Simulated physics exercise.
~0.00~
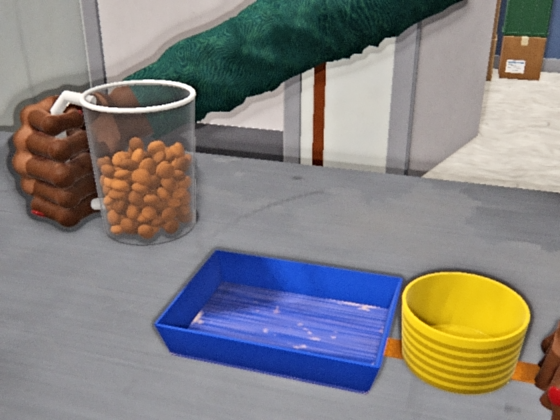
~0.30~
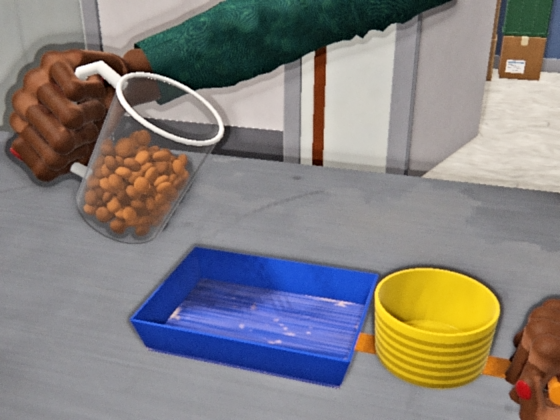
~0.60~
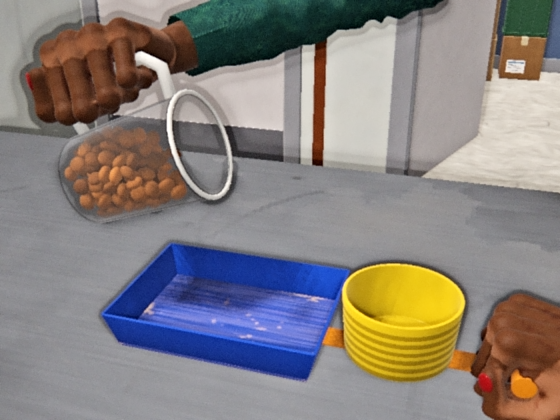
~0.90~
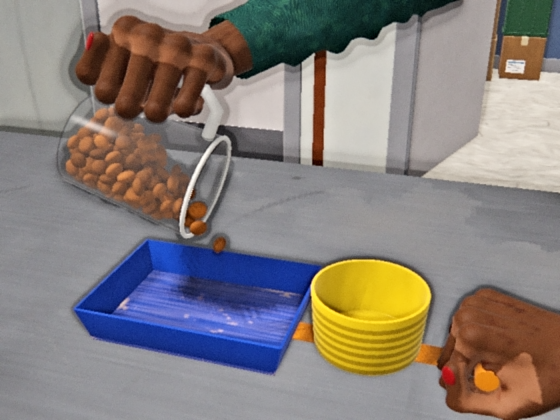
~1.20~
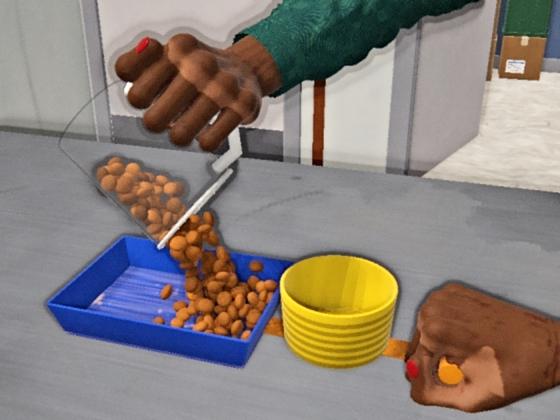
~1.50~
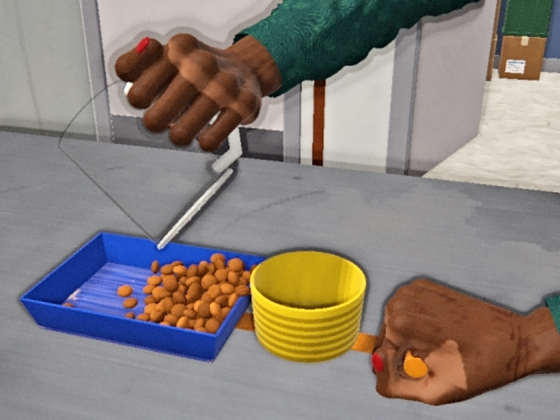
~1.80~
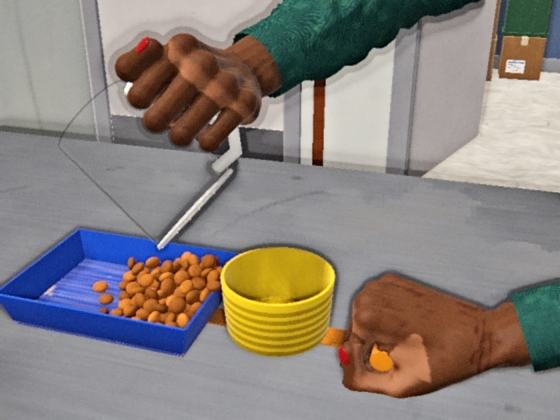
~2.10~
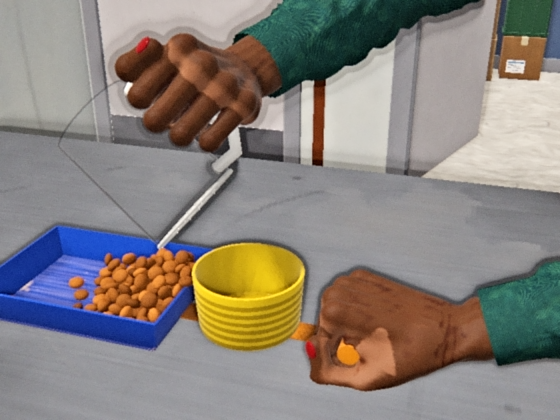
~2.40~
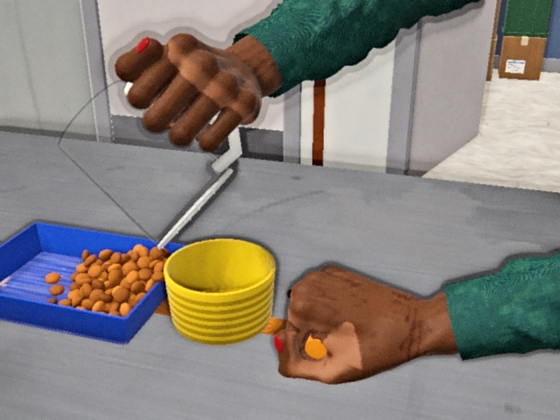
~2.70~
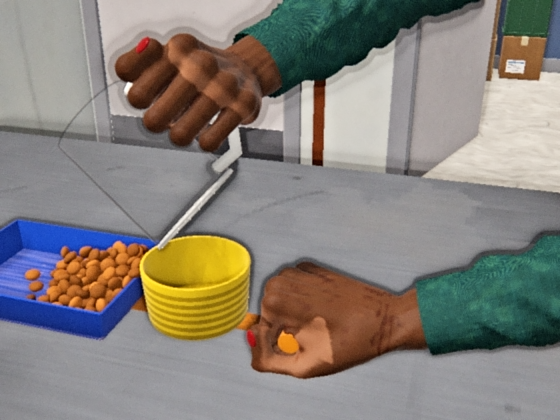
A hand in a green sleeve holds a clear, white-rimmed cup of brown kibble above a grey tabletop, seen from slightly above by a still camera. Below, a blue tin and a ribbed yellow dish sit joined on an orange strip, which another hand at the right draws steadily leftward. The cup tips to the right until kibble spills over its rim into the passing blue tin. Soon the cup is empty and stays tilted while the strip keeps sliding. At the end, the kibble lies heaped in the blue tin at the left, and the yellow dish beneath the cup remains empty.
